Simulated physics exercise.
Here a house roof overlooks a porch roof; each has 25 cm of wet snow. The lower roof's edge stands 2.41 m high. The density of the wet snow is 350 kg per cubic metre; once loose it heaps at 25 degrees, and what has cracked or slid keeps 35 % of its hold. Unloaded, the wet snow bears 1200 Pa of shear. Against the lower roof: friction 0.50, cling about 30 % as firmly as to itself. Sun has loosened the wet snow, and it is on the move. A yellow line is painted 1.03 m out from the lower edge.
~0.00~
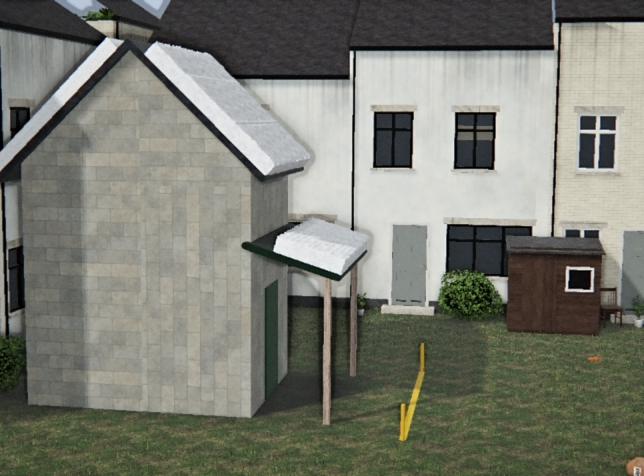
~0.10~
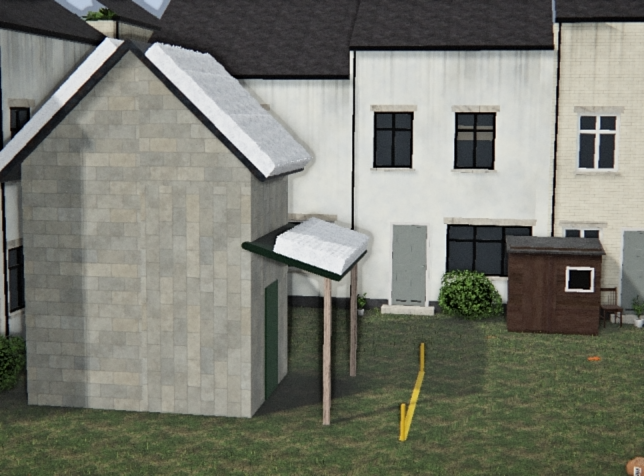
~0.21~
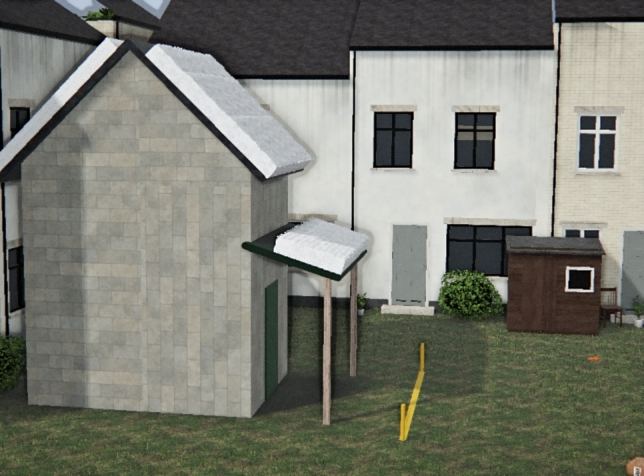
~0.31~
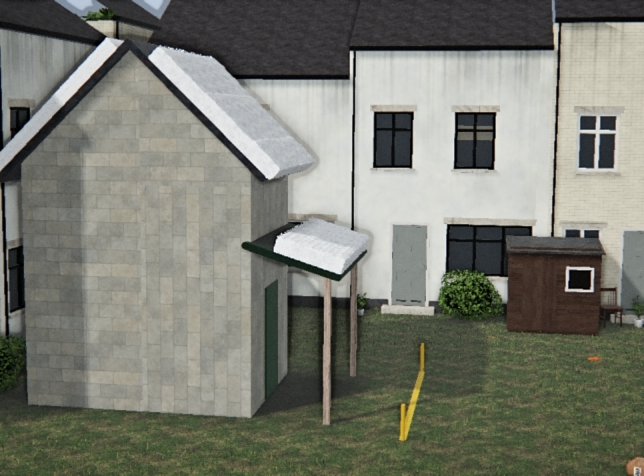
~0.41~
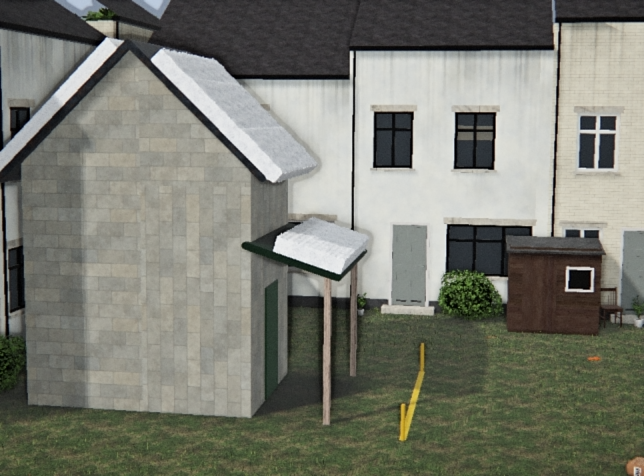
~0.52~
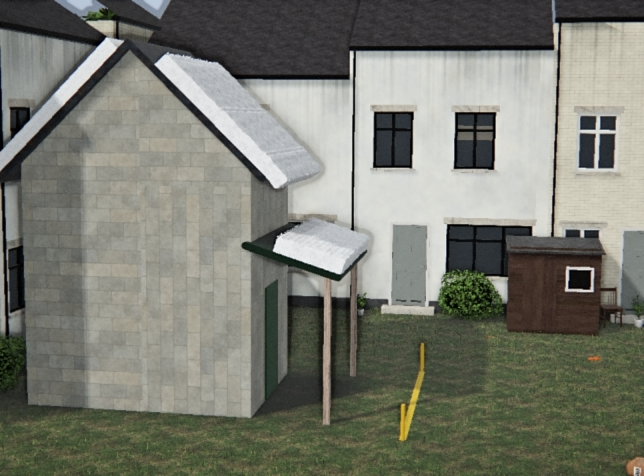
Backyard behind white terraced houses, wet snow slowly sliding down a stone outbuilding's roof above a small snow-covered porch.
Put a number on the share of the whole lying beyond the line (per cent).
Expect roughly 33 %.
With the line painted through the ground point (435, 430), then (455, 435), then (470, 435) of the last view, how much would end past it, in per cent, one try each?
In turn about 14 %, 7 %, 3 %.
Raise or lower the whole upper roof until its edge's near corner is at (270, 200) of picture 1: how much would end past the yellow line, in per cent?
It would be near 18 %.
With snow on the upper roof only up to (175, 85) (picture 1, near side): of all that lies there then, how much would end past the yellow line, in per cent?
It would be near 20 %.
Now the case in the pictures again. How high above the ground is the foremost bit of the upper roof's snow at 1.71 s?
About 2.4 m.
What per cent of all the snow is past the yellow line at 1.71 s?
Near 0 %.
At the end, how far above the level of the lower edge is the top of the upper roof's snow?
Some 0.8 m.
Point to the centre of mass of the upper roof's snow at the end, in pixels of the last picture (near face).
At about (394, 386).
After 1.06 s, none is below the lower edge and 0 % is past the line.
After 1.71 s, none is below the lower edge and 0 % is past the line.
After 2.35 s, 54 % is below the lower edge and 22 % is past the line.
After 3.00 s, 62 % is below the lower edge and 32 % is past the line.
After 4.30 s, 66 % is below the lower edge and 33 % is past the line.
